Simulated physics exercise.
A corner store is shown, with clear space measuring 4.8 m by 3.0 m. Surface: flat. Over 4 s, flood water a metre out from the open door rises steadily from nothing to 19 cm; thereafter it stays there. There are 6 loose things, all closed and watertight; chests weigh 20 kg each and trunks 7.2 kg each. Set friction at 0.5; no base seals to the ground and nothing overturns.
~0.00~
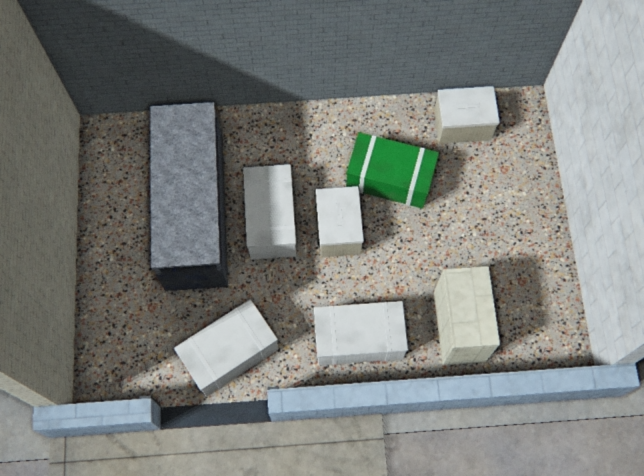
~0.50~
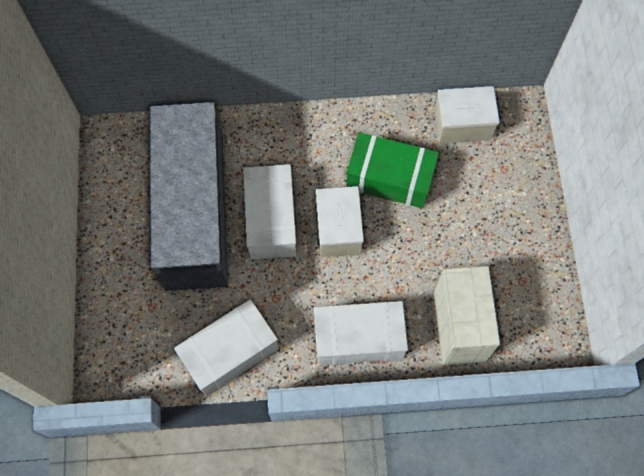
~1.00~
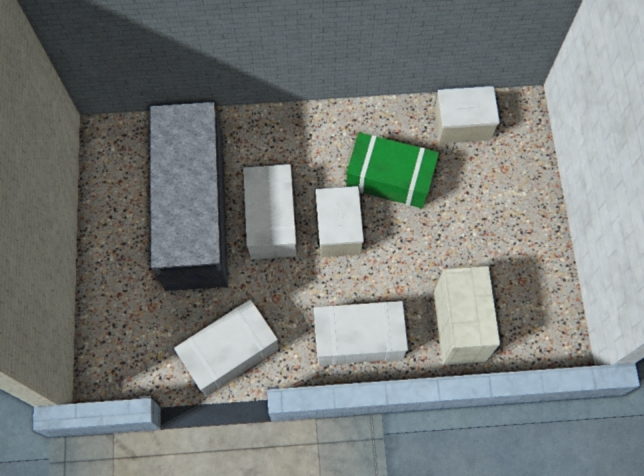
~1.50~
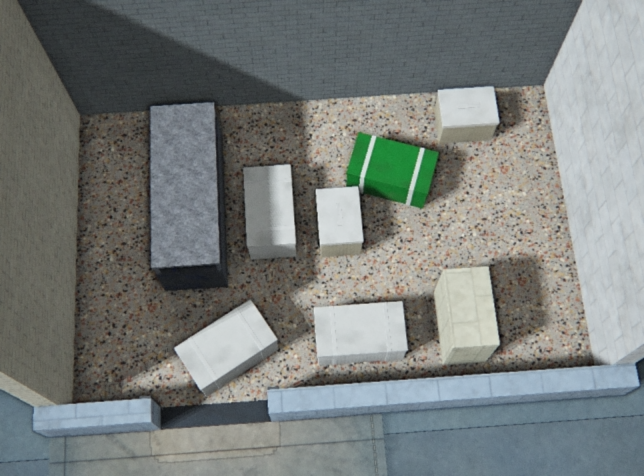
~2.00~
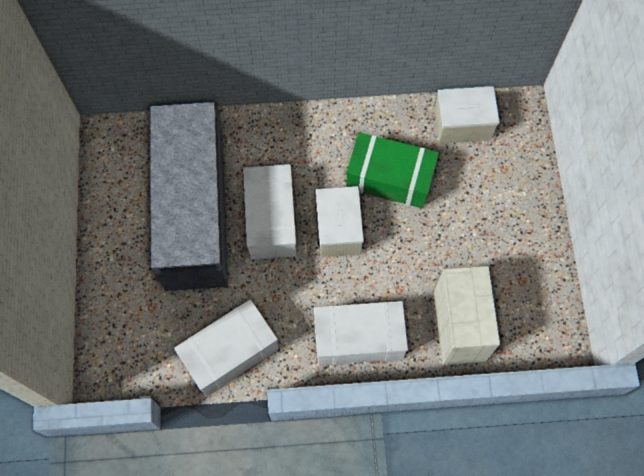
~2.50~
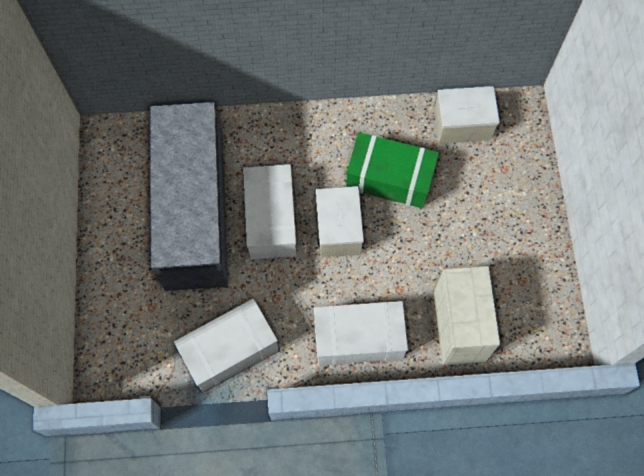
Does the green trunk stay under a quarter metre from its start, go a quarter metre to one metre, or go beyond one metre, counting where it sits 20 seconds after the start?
Beyond one metre.
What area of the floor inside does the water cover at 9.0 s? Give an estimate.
Somewhere around 13 m2, roughly.
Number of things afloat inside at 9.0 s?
Answer: 3.
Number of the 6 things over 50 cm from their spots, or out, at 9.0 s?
2.
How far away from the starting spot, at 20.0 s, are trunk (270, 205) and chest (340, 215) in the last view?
One is off by 60 cm, the other by 150 cm, in the order asked.
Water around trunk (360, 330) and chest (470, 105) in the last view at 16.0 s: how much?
I'd put it at 7 cm and 15 cm respectively.
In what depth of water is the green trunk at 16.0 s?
Depth: About 14 cm.
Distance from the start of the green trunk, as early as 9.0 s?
It has shifted about 0 cm.
After 4.0 s the green trunk is near (393, 162), 0.0 m from its start, aground; 1 afloat.
After 9.0 s the green trunk is near (393, 163), 0.0 m from its start, aground; 3 afloat.
After 16.0 s the green trunk is near (550, 295), 1.9 m from its start, afloat; 6 afloat.
After 20.0 s the green trunk is near (541, 319), 2.0 m from its start, afloat; 6 afloat.
